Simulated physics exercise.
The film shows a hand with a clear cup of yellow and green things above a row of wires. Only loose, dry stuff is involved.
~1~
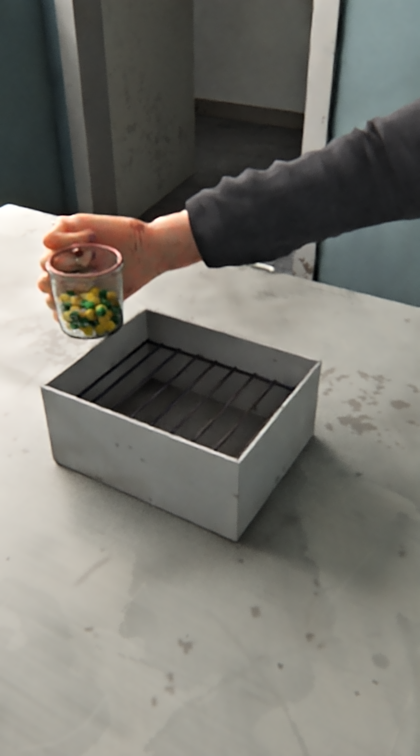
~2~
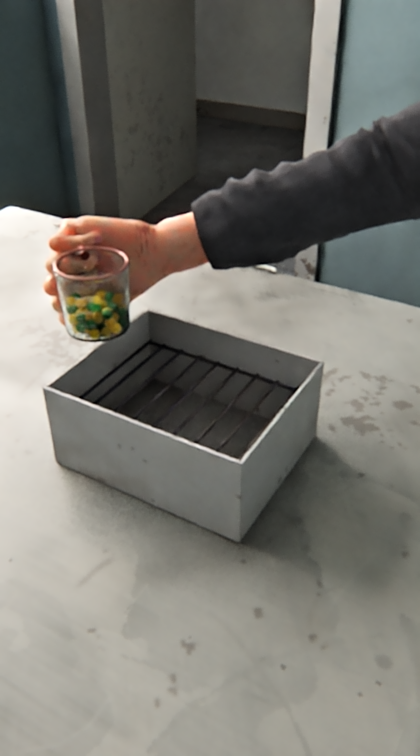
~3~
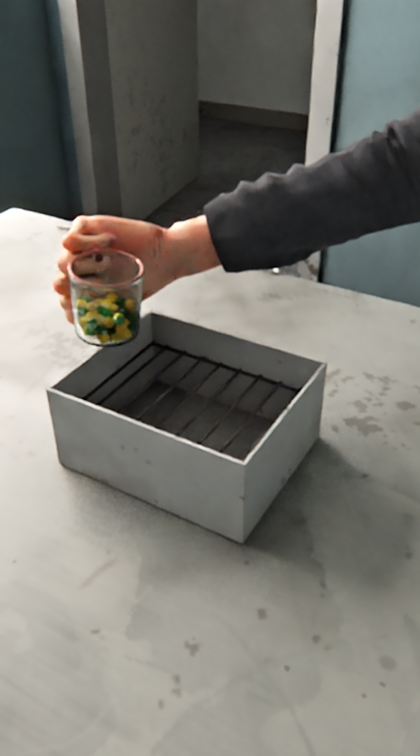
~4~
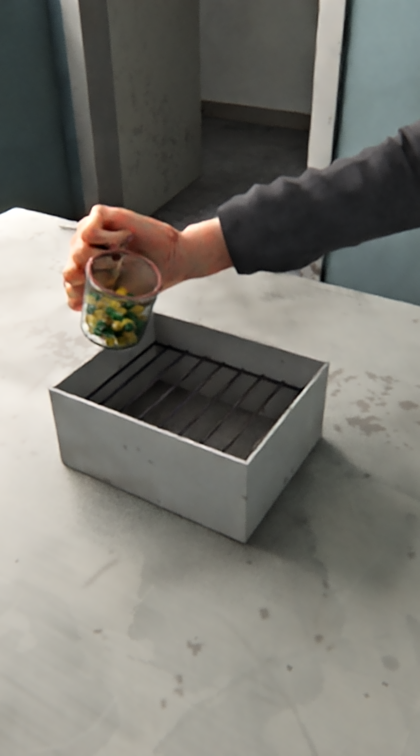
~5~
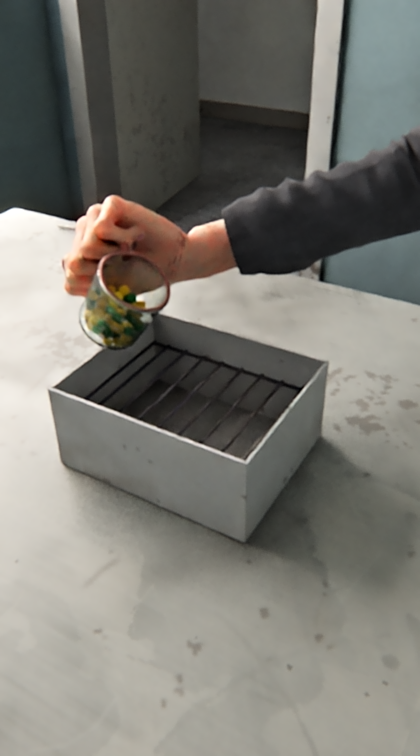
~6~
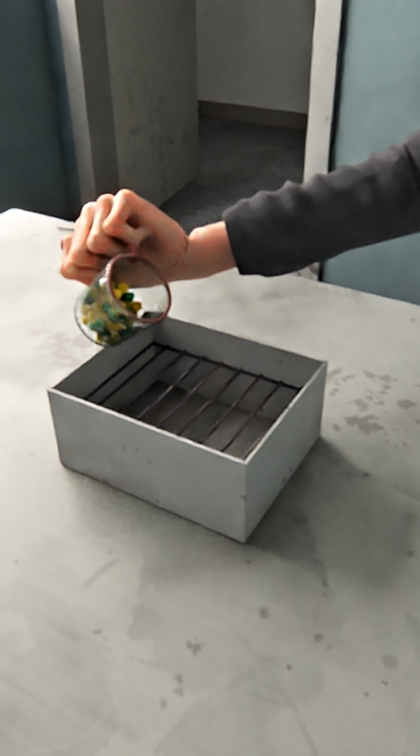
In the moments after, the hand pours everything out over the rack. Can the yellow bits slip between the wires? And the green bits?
Once poured, the yellow ones fall out below and the green ones fall out below.
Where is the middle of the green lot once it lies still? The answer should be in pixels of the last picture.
Settled position: Approx. (186, 458).
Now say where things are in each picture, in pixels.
Cup (89, 293), upright; rack (238, 424), 10 wires across; yellow clay pellets (87, 311), narrower than the gaps; green wooden balls (99, 310), narrower than the gaps, in the first frame.
Cup (95, 295), upright; green ones (105, 312), in the second frame.
Cup (107, 299), tipped 6°; yellow ones (103, 317), in the third frame.
Cup (119, 302), tipped 19°; green ones (123, 318), in the fourth frame.
Cup (122, 303), tipped 33°; yellow ones (111, 316), in the fifth frame.
Cup (121, 303), tipped 47°; rack (244, 425); yellow ones (107, 313); green ones (118, 316), in the sixth frame.
Then, 0.23 s later than the last frame, yellow ones, every one in the cup; green ones, every one in the cup.
Then, 0.52 s later than the last frame, yellow ones, every one in the cup; green ones, every one in the cup.
Then, 0.83 s later than the last frame, yellow ones, roughly two thirds in the cup, roughly a quarter on or over the wires, about a tenth under the rack; green ones, roughly two thirds in the cup, roughly a third on or over the wires.
When it is over, yellow ones, every one under the rack; green ones, every one under the rack.
